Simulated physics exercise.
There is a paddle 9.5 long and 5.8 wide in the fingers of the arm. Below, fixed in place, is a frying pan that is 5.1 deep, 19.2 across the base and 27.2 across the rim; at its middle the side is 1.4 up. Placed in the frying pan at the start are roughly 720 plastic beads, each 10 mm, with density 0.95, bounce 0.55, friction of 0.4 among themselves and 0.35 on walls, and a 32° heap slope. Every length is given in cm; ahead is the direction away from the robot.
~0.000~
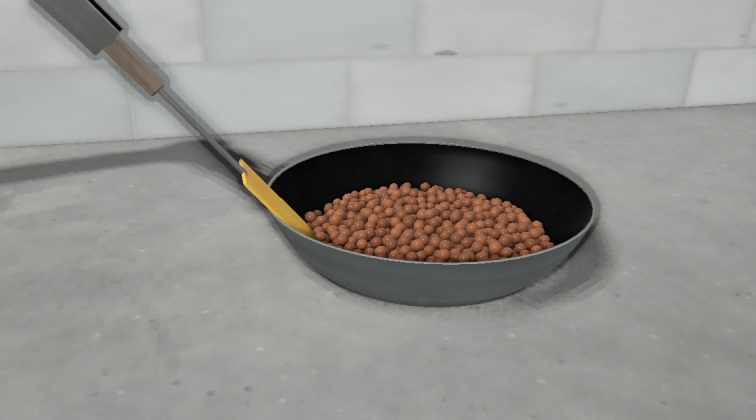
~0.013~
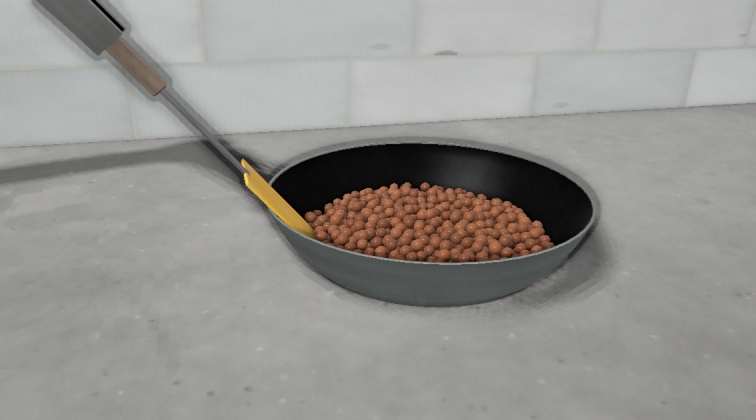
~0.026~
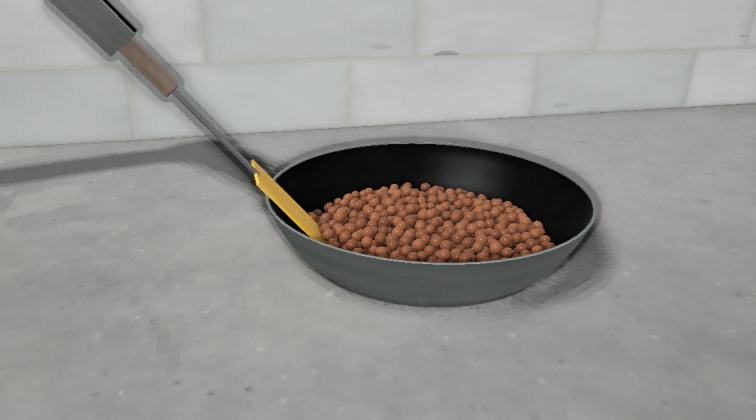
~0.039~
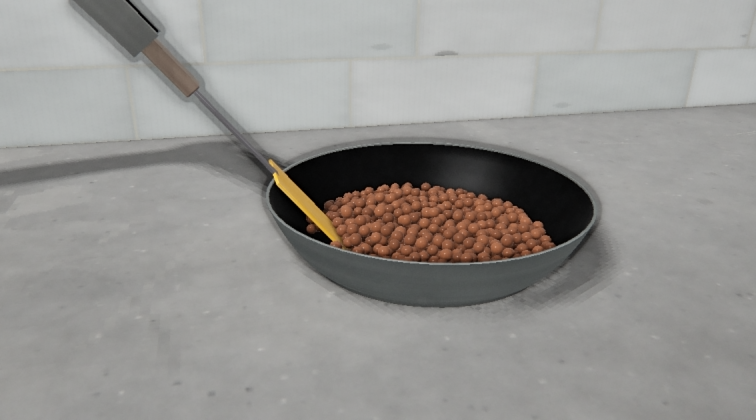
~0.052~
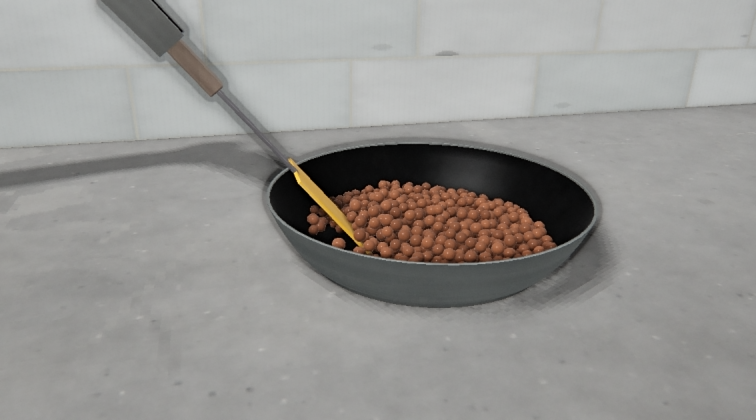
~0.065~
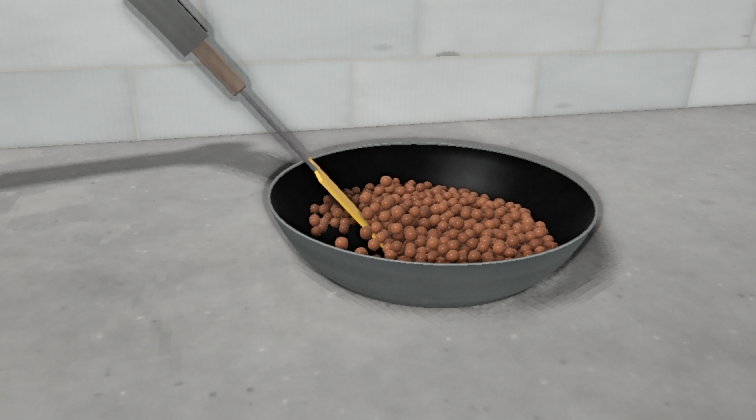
On a grey countertop, a robot arm's yellow paddle started at the left edge of a dark frying pan, then slid slowly right into the heap of brown beads, nudging some and leaving others behind.
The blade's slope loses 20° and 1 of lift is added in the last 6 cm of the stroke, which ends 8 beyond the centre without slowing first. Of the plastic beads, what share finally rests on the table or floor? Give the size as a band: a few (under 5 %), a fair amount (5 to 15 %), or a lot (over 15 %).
A few, under 5 %.
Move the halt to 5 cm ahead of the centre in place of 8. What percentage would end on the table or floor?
Close to 0 per cent would end on the table or floor.
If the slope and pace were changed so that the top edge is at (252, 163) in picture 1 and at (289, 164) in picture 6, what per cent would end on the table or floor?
It works out to about 0 %, more or less.
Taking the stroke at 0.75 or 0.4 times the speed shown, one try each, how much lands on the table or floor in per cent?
Some 0 and 0 per cent.
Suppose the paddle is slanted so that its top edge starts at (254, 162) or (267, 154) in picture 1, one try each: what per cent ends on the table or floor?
Some 5 and 5 per cent.
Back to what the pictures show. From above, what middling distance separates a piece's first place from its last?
3 cm.
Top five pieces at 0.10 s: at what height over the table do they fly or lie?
About 6 centimetres.
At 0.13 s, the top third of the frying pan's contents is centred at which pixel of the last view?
Roughly pixel (458, 212).
After 0.10 s, sloping 51°, highest piece 7 above the table; 716 in the frying pan.
After 0.13 s, sloping 45°, highest piece 9 above the table; 716 in the frying pan.
After 0.34 s, sloping 31°, highest piece 7 above the table; 704 in the frying pan, 6 on the table or floor, 6 on the blade or in flight.
After 1.39 s, sloping 31°, highest piece 5 above the table; 704 in the frying pan, 12 on the table or floor.
In the end, 704 in the frying pan, 12 on the table or floor. That is 2 % on the table or floor.
